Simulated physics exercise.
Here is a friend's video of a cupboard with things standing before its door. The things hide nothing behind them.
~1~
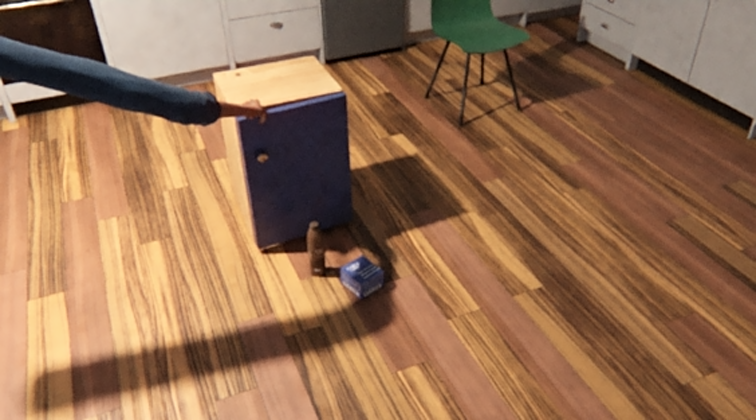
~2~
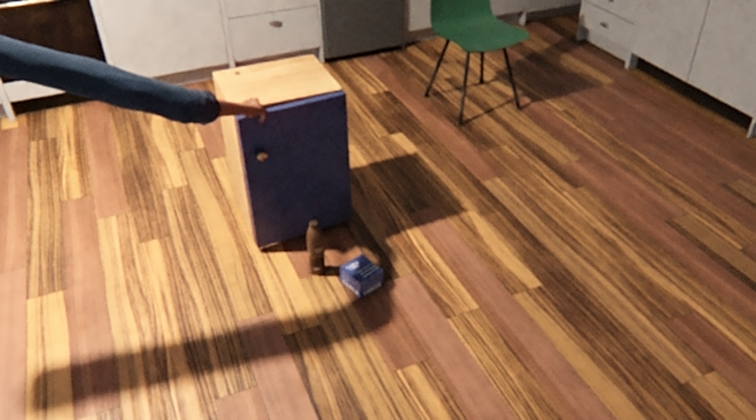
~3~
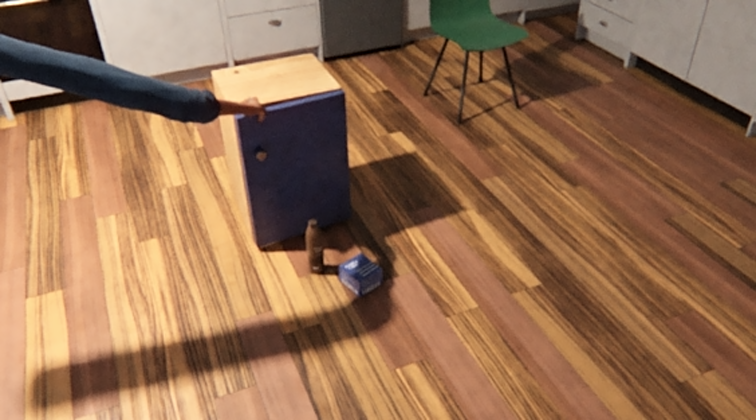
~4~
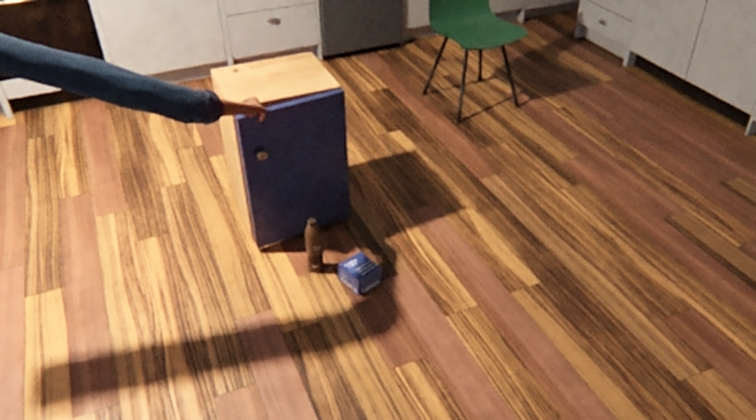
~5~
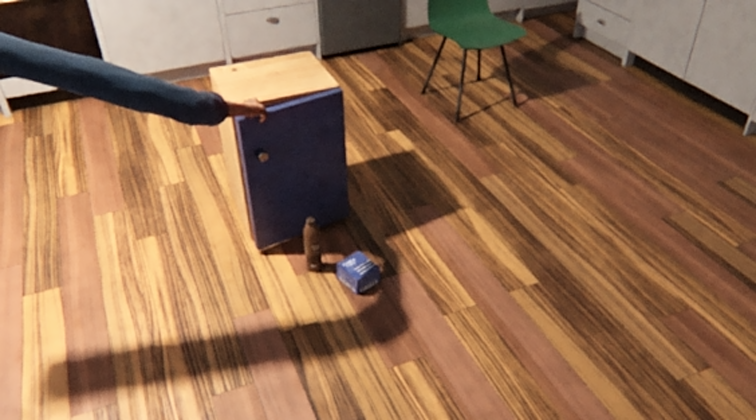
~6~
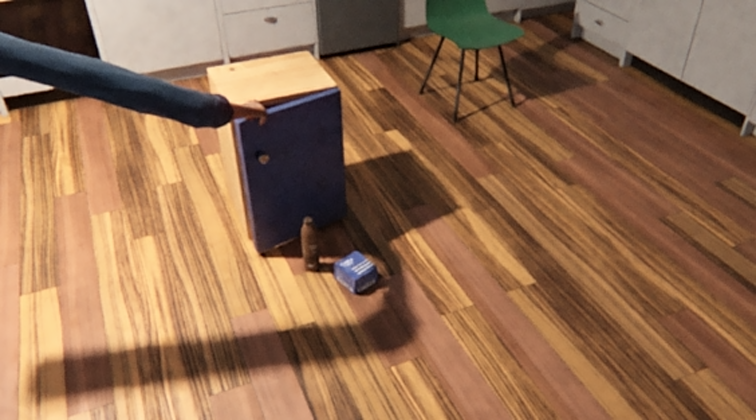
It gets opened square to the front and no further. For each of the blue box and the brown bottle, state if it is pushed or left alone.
Here the blue box is pushed, the brown bottle is pushed.
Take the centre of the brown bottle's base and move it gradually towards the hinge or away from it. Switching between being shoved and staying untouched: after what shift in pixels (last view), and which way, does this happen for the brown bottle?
Go down by close to 24 pixels and it flips.
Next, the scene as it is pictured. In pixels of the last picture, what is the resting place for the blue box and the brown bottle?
In the last picture, the blue box sits at (403, 278) while the brown bottle sits at (387, 245).
Then, 1.22 s past the last view, door 58° open; blue box travelled a little near (361, 275); brown bottle travelled well along near (338, 250).
Then, 1.62 s past the last view, door 74° open; blue box travelled about its own width near (377, 279); brown bottle travelled well along near (362, 249).
Then, 1.88 s past the last view, door 83° open; blue box travelled about its own width near (392, 279); brown bottle travelled well along near (377, 247).
Finally, the blue box gets shoved, near (403, 278); the brown bottle gets shoved, near (387, 245).
